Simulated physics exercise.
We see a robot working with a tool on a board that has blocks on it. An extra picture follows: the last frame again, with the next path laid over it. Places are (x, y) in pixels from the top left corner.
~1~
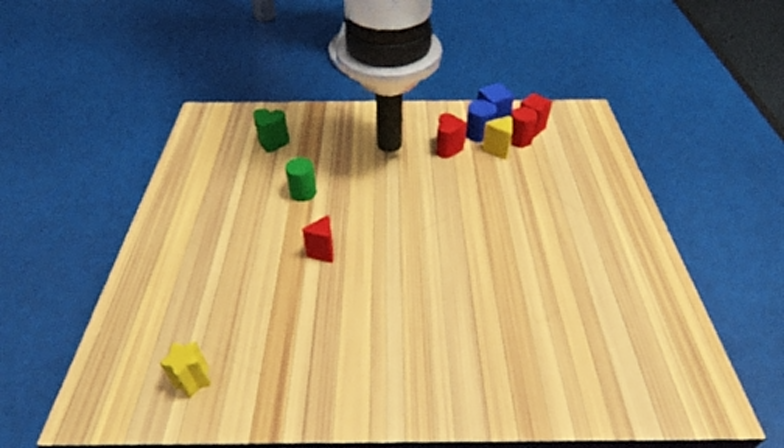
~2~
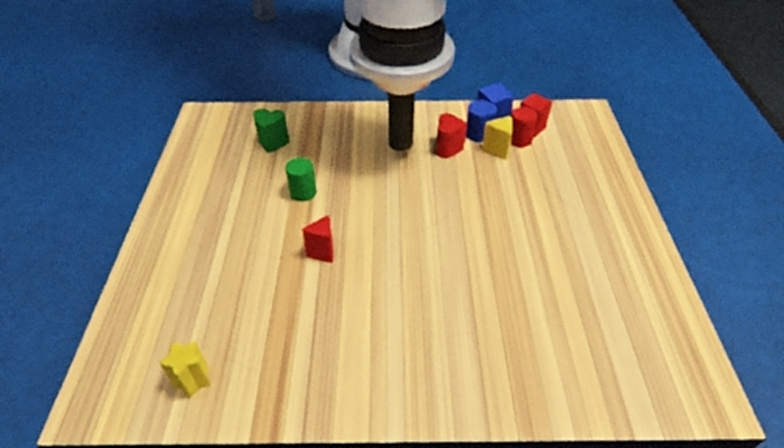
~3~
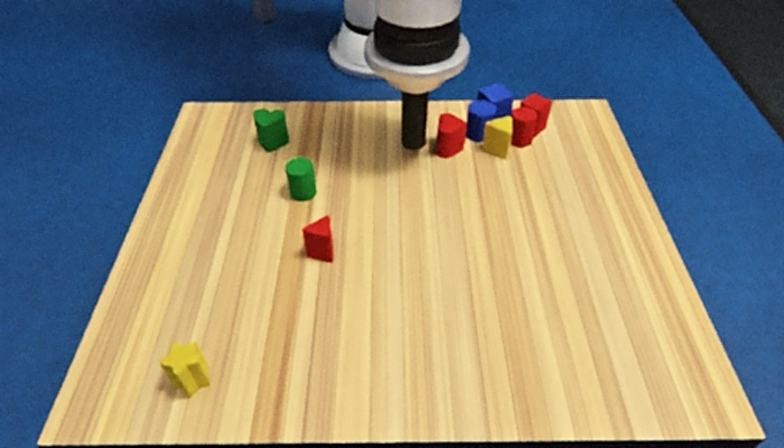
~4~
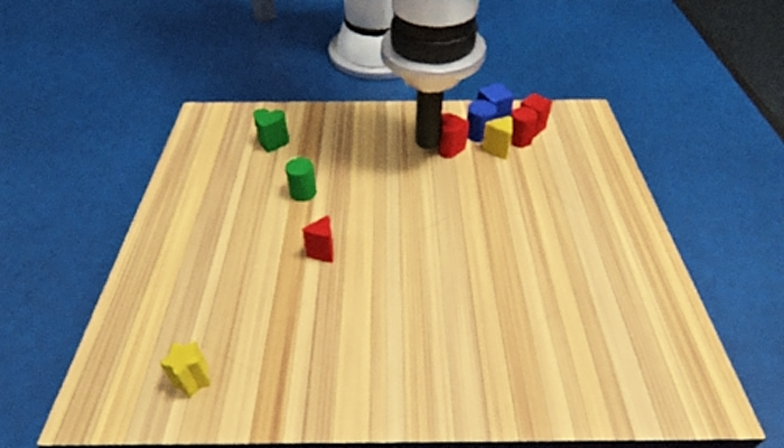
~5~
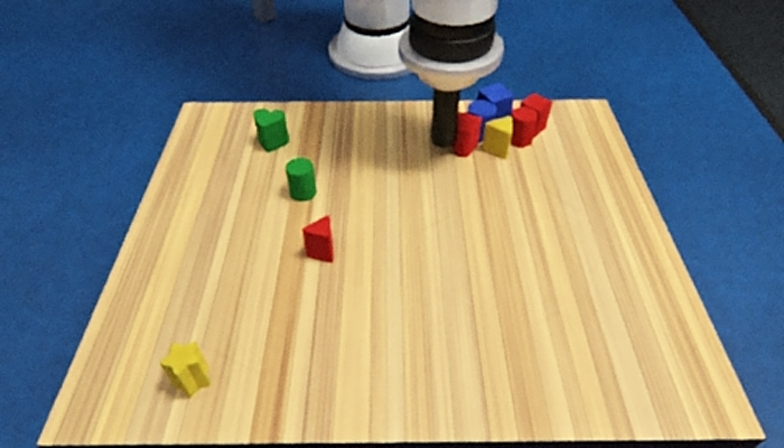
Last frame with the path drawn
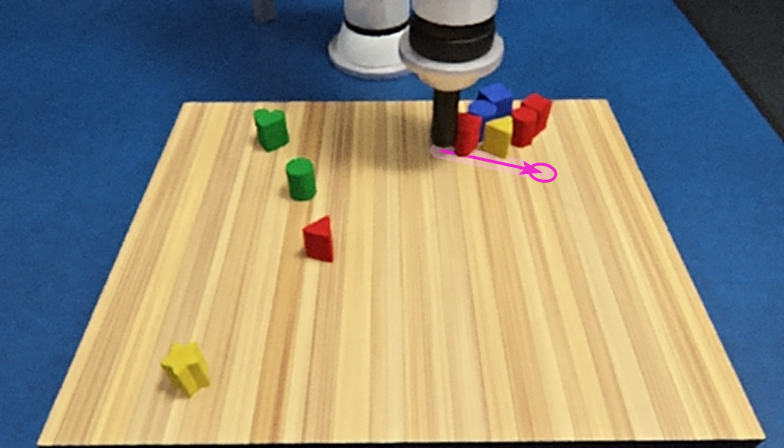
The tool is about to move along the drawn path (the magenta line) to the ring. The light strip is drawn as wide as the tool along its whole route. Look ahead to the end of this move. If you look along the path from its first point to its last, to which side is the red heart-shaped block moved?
Pushed left.
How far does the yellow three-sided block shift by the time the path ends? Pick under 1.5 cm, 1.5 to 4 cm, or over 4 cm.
Range: Over 4 cm.
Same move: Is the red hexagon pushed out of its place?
The answer is yes.
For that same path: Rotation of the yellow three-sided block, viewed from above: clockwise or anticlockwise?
Looking down on the board, it turns counter-clockwise.
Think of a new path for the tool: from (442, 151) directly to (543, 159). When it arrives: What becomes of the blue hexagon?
The blue hexagon will not stay where it is.
The drawn path runs from (442, 151) to (543, 173).
The first path, step by step. One third of the way, tool at (477, 147); red heart-shaped block at (499, 124), turned 20° anticlockwise; blue hexagon at (488, 107), turned 25° anticlockwise; yellow three-sided block at (520, 127), turned 50° anticlockwise.
Two thirds of the way, tool at (512, 154); red heart-shaped block at (519, 124), turned 55° anticlockwise; blue hexagon at (488, 107), turned 25° anticlockwise; yellow three-sided block at (544, 127), turned 75° anticlockwise; red hexagon at (532, 111).
At the end, tool at (545, 162); red heart-shaped block at (521, 125), turned 65° anticlockwise; blue hexagon at (488, 107), turned 25° anticlockwise; yellow three-sided block at (548, 127), turned 90° anticlockwise; red hexagon at (532, 111).
